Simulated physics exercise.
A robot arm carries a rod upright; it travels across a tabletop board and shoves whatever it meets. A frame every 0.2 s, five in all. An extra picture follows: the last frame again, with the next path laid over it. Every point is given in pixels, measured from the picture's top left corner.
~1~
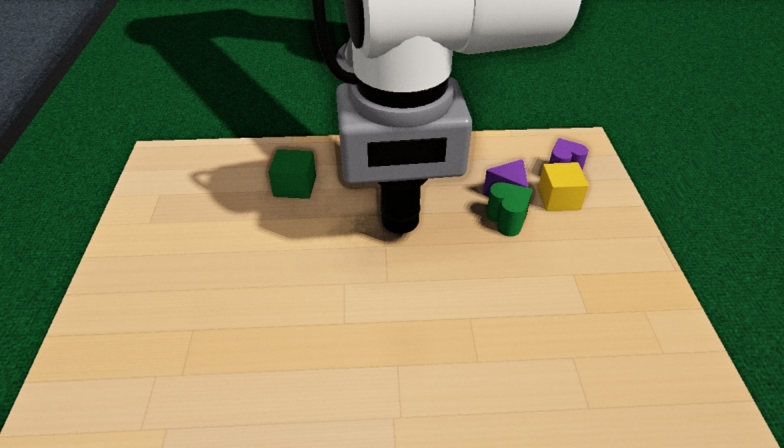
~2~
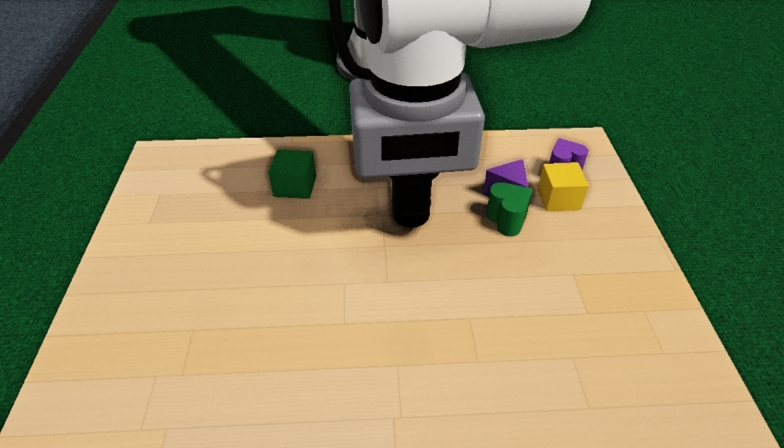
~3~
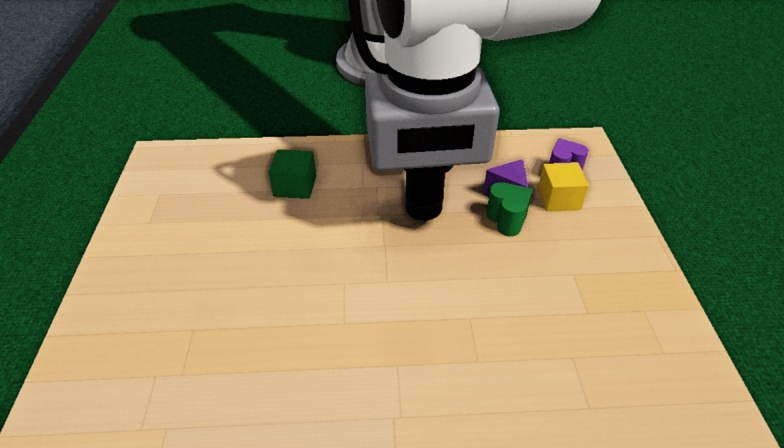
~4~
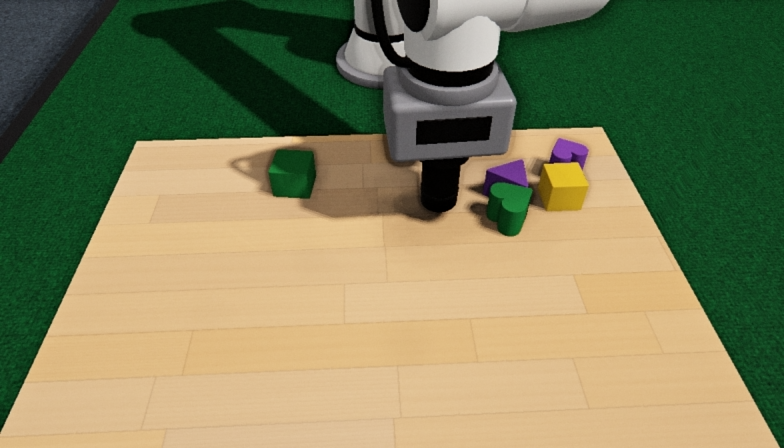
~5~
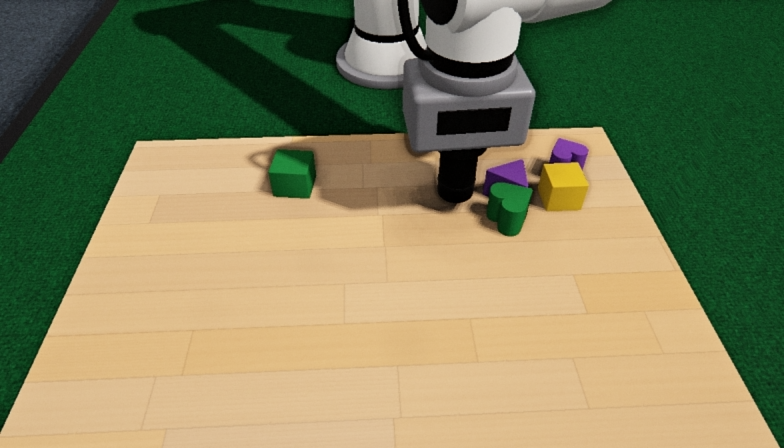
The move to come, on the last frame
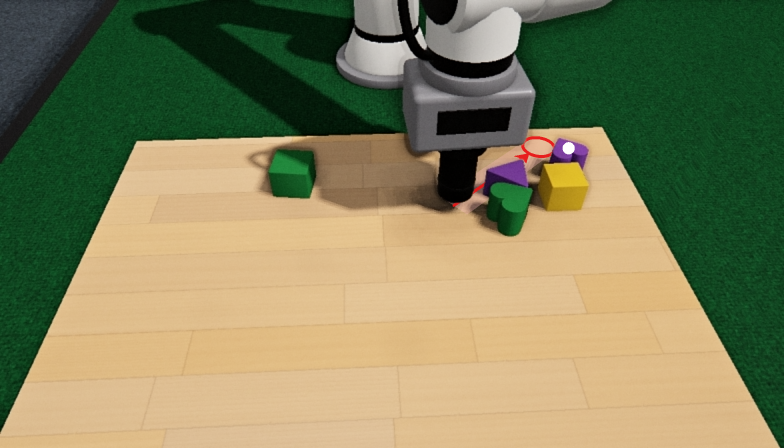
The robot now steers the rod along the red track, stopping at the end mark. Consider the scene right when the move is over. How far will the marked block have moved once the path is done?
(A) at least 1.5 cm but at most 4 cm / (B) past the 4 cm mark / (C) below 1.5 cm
I'll go with C - below 1.5 cm.
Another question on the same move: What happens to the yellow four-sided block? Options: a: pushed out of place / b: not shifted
I'll go with a - pushed out of place.
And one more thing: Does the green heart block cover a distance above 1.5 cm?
It seems not.
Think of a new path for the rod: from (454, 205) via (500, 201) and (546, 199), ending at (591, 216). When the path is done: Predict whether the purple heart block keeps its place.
Once the path is done, it is somewhere new.
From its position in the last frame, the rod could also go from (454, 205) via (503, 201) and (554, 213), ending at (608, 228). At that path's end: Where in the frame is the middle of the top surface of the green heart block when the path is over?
The centre of its top will be at (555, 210).
Path on the board, straight from (454, 205) to (539, 147); the dot is on the purple heart block.
What follows on the original path. One third of the way, rod (487, 171); purple triangle (527, 167), turned 35° clockwise; yellow four-sided block (569, 174).
Two thirds of the way, rod (515, 152); purple triangle (542, 154), turned 90° clockwise; yellow four-sided block (578, 177), turned 30° clockwise.
At the end, rod (541, 134); purple triangle (542, 154), turned 100° clockwise; green heart block in place; yellow four-sided block (579, 177), turned 30° clockwise; purple heart block in place.
